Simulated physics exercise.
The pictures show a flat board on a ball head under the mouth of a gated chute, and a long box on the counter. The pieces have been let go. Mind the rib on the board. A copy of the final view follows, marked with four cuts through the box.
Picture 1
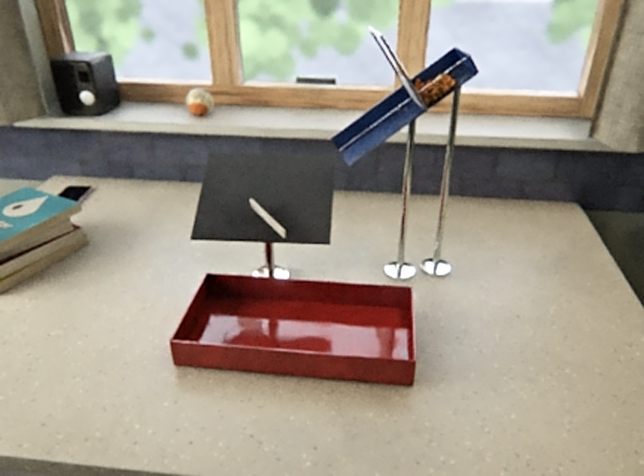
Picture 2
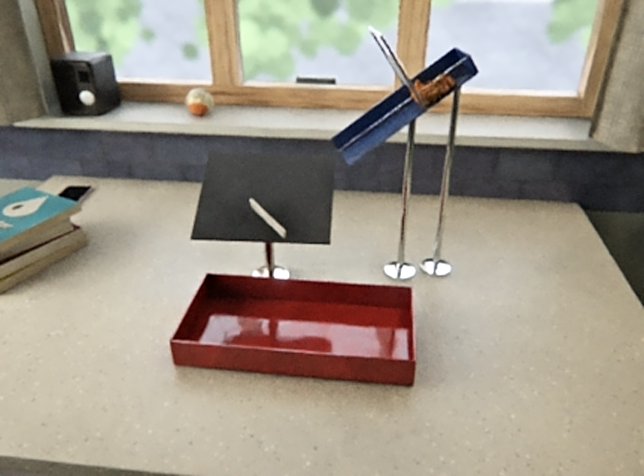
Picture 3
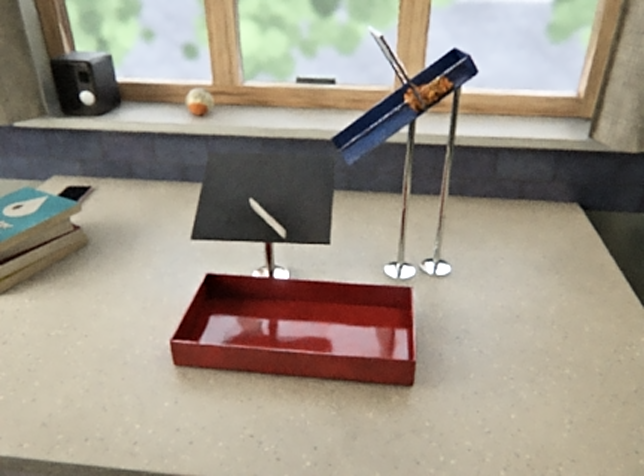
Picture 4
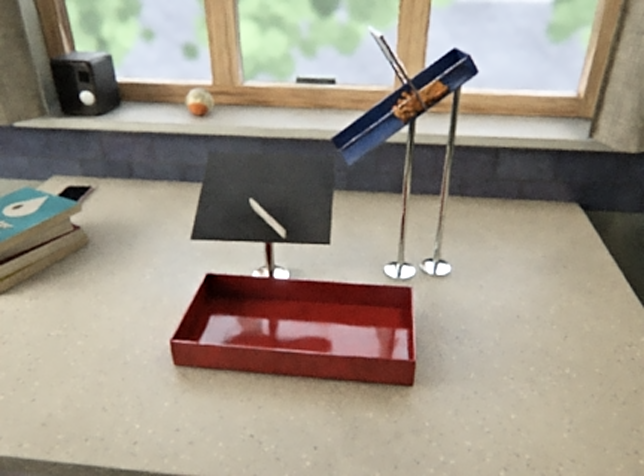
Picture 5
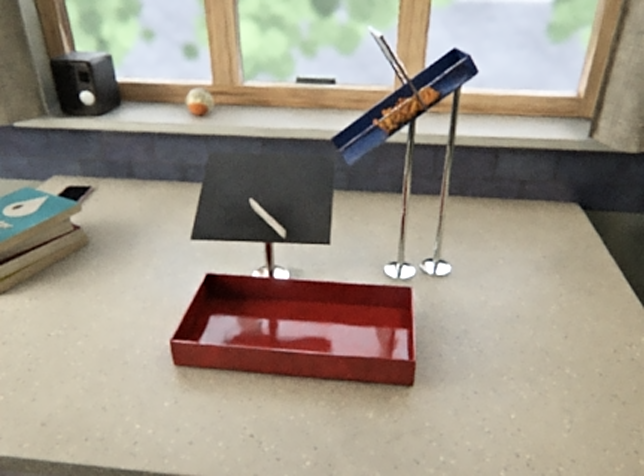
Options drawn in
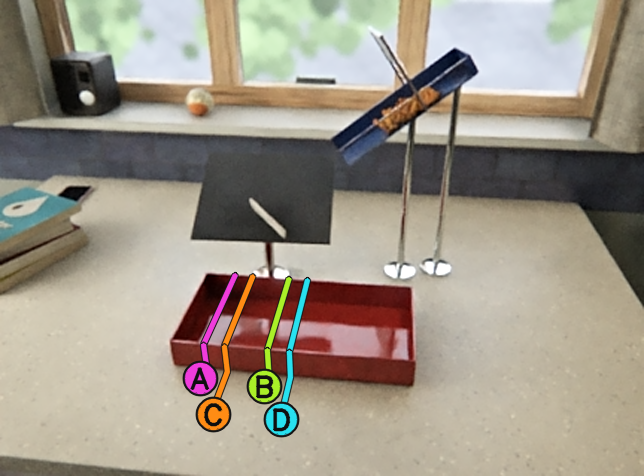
On a pale counter by a window, a tilted dark board with a short pale rib stands behind an empty red box, below a raised blue chute. Small orange-brown pieces sit bunched near the chute's upper end, then slide down to the left, spreading out partway along it while everything else stays still.
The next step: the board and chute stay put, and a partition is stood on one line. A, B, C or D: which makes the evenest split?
I would pick line D.
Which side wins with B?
The right side.
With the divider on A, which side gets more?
More lands on the right.
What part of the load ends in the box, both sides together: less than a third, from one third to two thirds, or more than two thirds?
It is more than two thirds.
On the marked copy, line A crosses the front rim at (203, 343); line B crosses the front rim at (267, 349); line C crosses the front rim at (224, 345); line D crosses the front rim at (289, 350).
With A, of what is caught, just a few on the left of the divider, almost all on the right.
With B, of what is caught, just a few on the left of the divider, almost all on the right.
With C, of what is caught, just a few on the left of the divider, almost all on the right.
With D, of what is caught, roughly half on the left of the divider, roughly half on the right.
